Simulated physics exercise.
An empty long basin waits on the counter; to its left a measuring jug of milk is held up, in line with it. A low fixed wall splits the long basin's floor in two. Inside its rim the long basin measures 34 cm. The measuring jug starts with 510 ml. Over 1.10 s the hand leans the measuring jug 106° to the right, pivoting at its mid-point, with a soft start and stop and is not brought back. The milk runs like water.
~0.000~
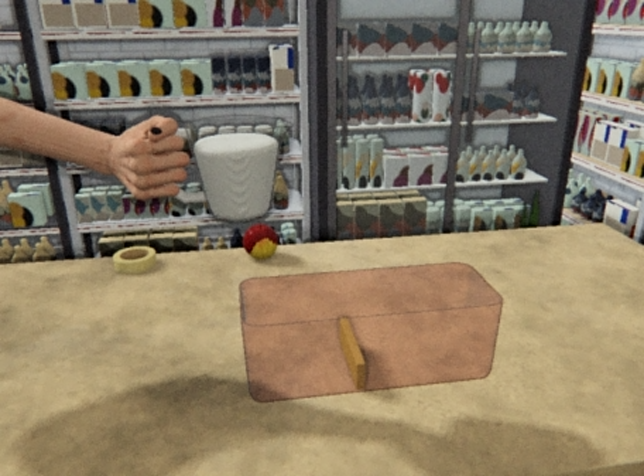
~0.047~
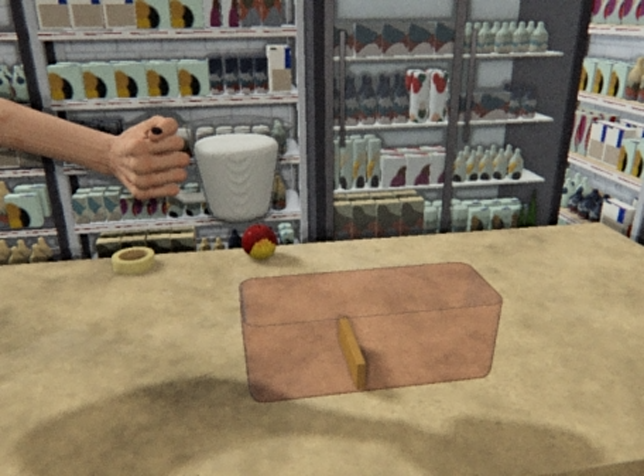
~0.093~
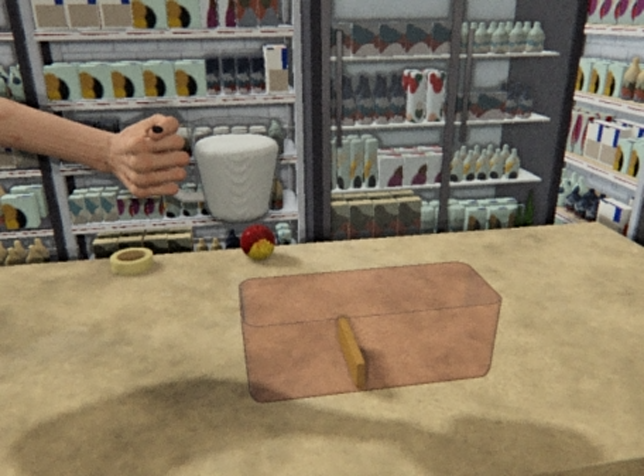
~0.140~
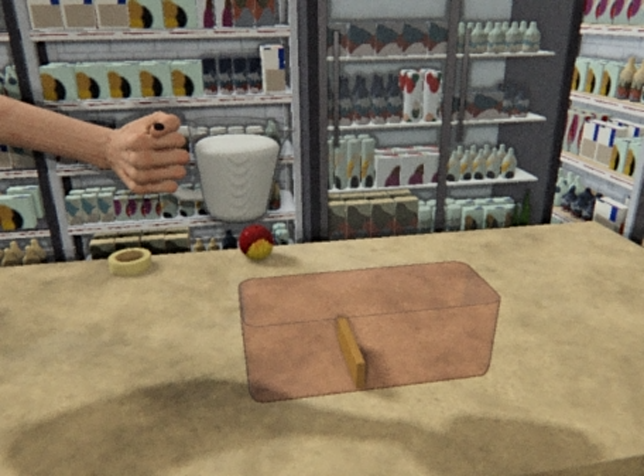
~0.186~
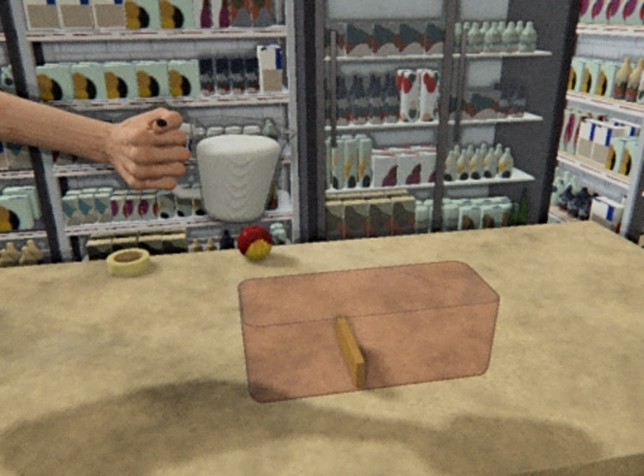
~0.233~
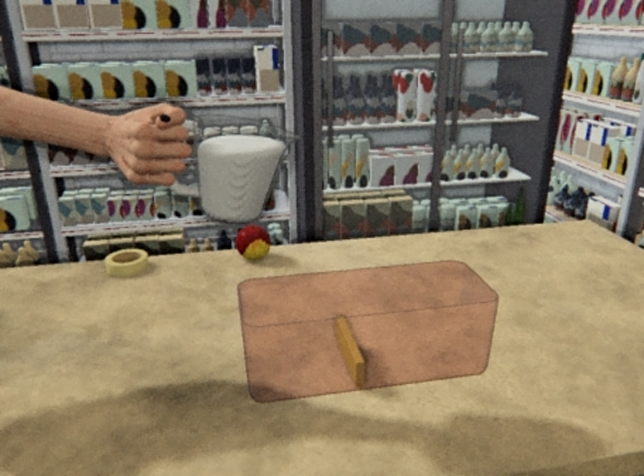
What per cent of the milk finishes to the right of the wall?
Roughly 54 per cent is past the wall.
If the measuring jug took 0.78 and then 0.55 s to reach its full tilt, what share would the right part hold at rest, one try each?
In turn about 40 and 30 per cent.
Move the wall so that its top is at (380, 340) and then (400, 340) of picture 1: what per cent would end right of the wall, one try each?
In turn about 10 and 10 per cent.
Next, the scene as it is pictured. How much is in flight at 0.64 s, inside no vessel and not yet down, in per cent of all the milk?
About 22 per cent.
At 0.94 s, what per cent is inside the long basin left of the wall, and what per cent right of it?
Some 16 per cent left and 44 right.
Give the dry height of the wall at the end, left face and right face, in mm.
Some 28 mm on the left and 28 mm on the right.
After 0.64 s the tilt is 67° and 74 per cent is still to pour, 1 is left of the wall and 3 right of it.
After 0.94 s the tilt is 101° and 15 per cent is still to pour, 17 is left of the wall and 45 right of it.
After 1.26 s the tilt is 106° and 0 per cent is still to pour, 45 is left of the wall and 53 right of it.
After 1.60 s the tilt is 106° and 0 per cent is still to pour, 45 is left of the wall and 54 right of it.
In the end 45 per cent lies left of the wall, 54 right of it and 2 outside.
